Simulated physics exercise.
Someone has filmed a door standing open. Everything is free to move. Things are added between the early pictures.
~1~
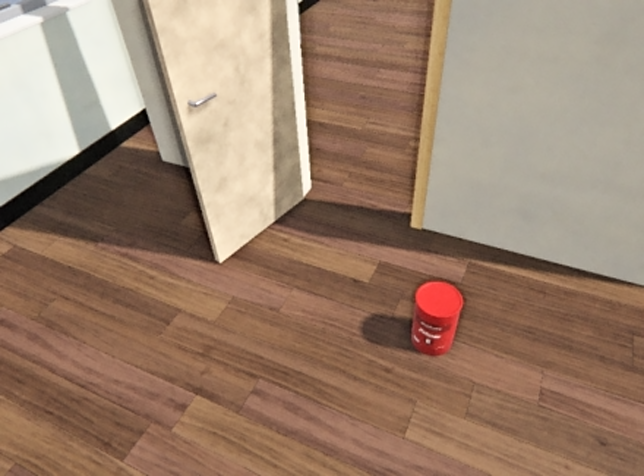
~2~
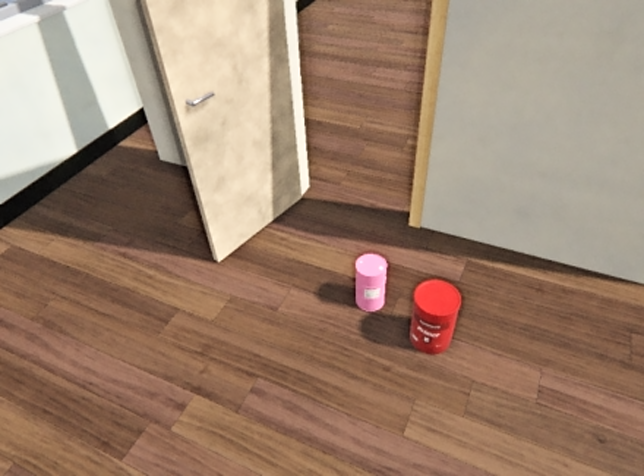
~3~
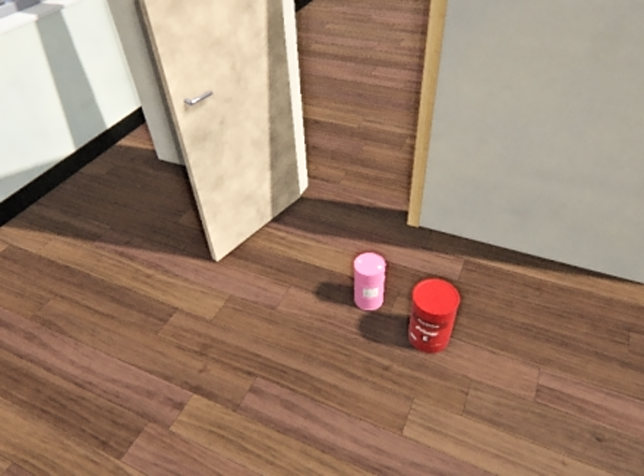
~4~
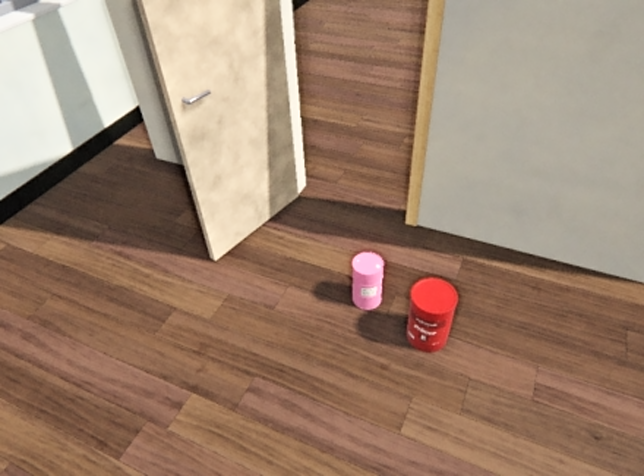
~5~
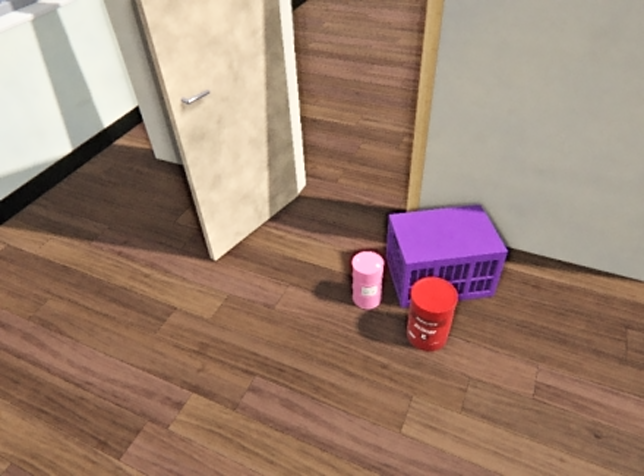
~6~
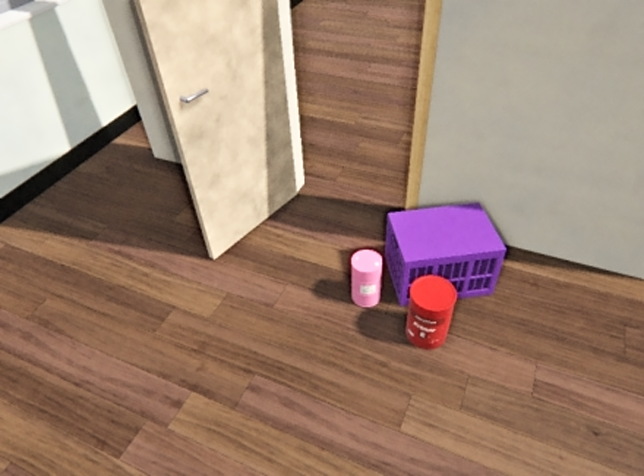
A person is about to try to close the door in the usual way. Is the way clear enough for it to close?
Outcome: The door shuts.
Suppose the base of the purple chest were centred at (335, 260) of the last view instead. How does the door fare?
Then it is blocked.
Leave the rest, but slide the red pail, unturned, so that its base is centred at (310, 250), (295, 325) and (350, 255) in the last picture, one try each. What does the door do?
First try: It is blocked; second try: It closes; third try: It is blocked.
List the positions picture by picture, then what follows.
In the first picture, door wide open and still; red pail (435, 320).
In the second picture, door wide open and still; red pail (434, 318); pink canister (371, 283).
In the third picture, door wide open and still; red pail (432, 317); pink canister (369, 282).
In the fourth picture, door wide open and still; red pail (430, 316); pink canister (367, 281).
In the fifth picture, door wide open and still; red pail (430, 315); pink canister (367, 281).
In the sixth picture, door wide open and still; purple chest (440, 254); red pail (429, 314).
Then, 0.80 s later than the last frame, door at 80°.
Then, 1.40 s later than the last frame, door at 47°.
Then, 1.90 s later than the last frame, door at 18°.
When it is over, door at 0°; all 3 as before. End places, in pixels of the last picture, purple chest near (440, 254).
